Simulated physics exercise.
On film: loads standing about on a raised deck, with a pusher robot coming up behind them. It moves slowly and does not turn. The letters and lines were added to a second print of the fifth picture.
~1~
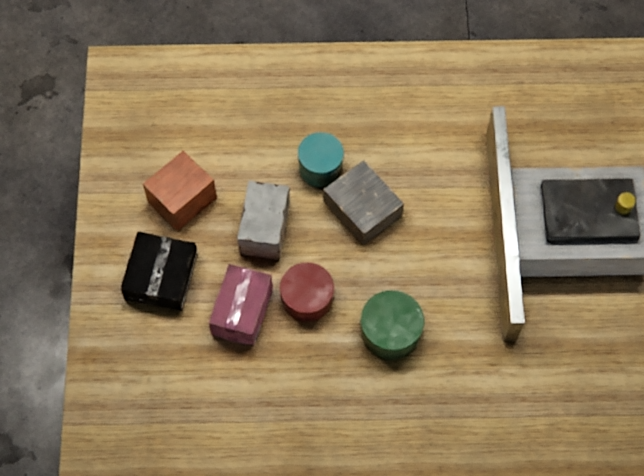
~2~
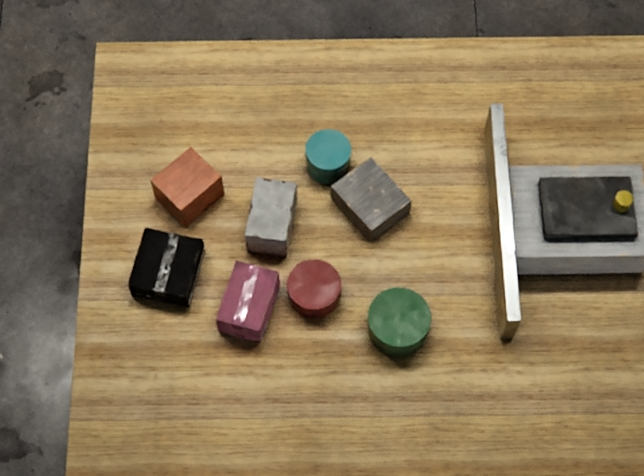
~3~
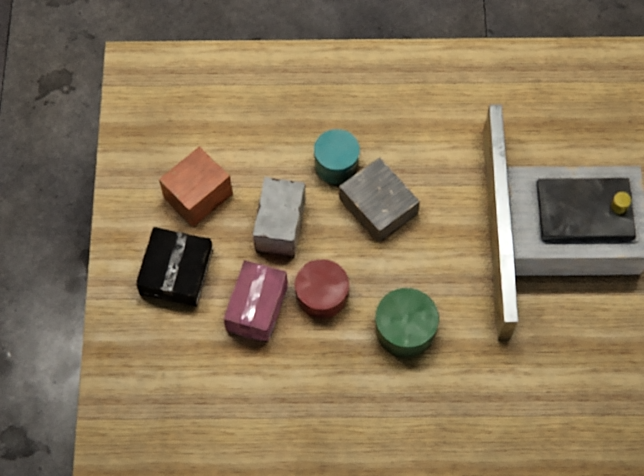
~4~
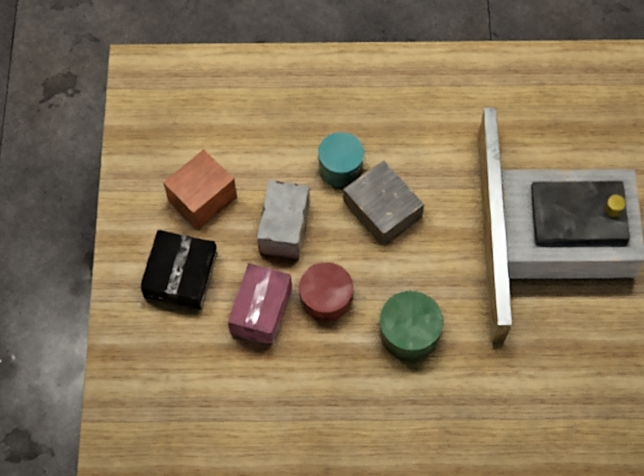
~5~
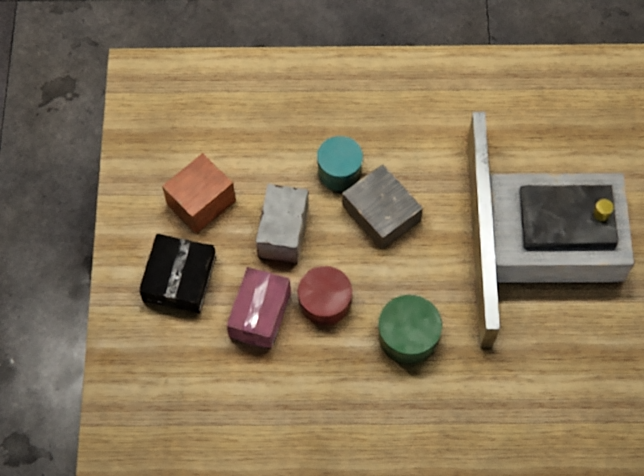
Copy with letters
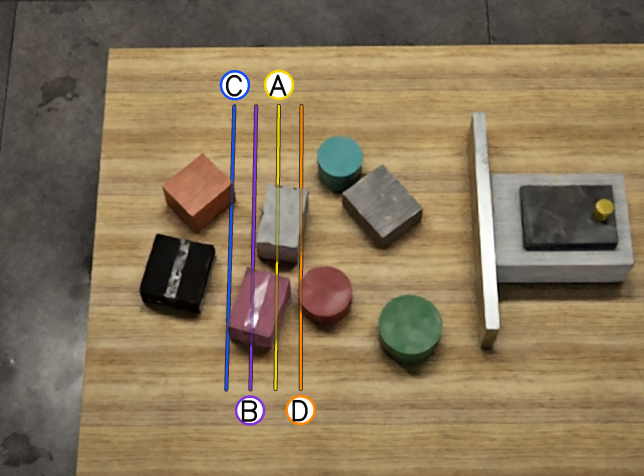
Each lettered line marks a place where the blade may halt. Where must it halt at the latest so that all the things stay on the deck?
No farther than C.
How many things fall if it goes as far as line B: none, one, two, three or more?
The count is none.
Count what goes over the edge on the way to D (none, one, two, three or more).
In all, none.
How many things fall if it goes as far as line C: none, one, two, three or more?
The count is none.
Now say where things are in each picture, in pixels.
In the first frame, white crate (264, 221); orange crate (180, 191); turquoise pail (321, 161).
In the second frame, robot (581, 207); green pail (399, 323).
In the third frame, robot (578, 208); red pail (322, 289).
In the fourth frame, robot (573, 211); pink box (260, 304).
In the fifth frame, robot (561, 216); orange crate (199, 194); turquoise pail (340, 165); green pail (410, 330).
On the marked copy, A at (277, 240); B at (253, 241); C at (231, 241); D at (301, 240).
Taking C. A third of the way, robot (469, 216); turquoise pail (333, 158); green pail (357, 332).
Two thirds of the way, robot (377, 217); black box (167, 276); orange crate (184, 187).
When it is over, robot (308, 217); black box (99, 277); orange crate (150, 178); nothing has fallen.
As for the rest, A is safe but short; B is safe but short; D is safe but short.
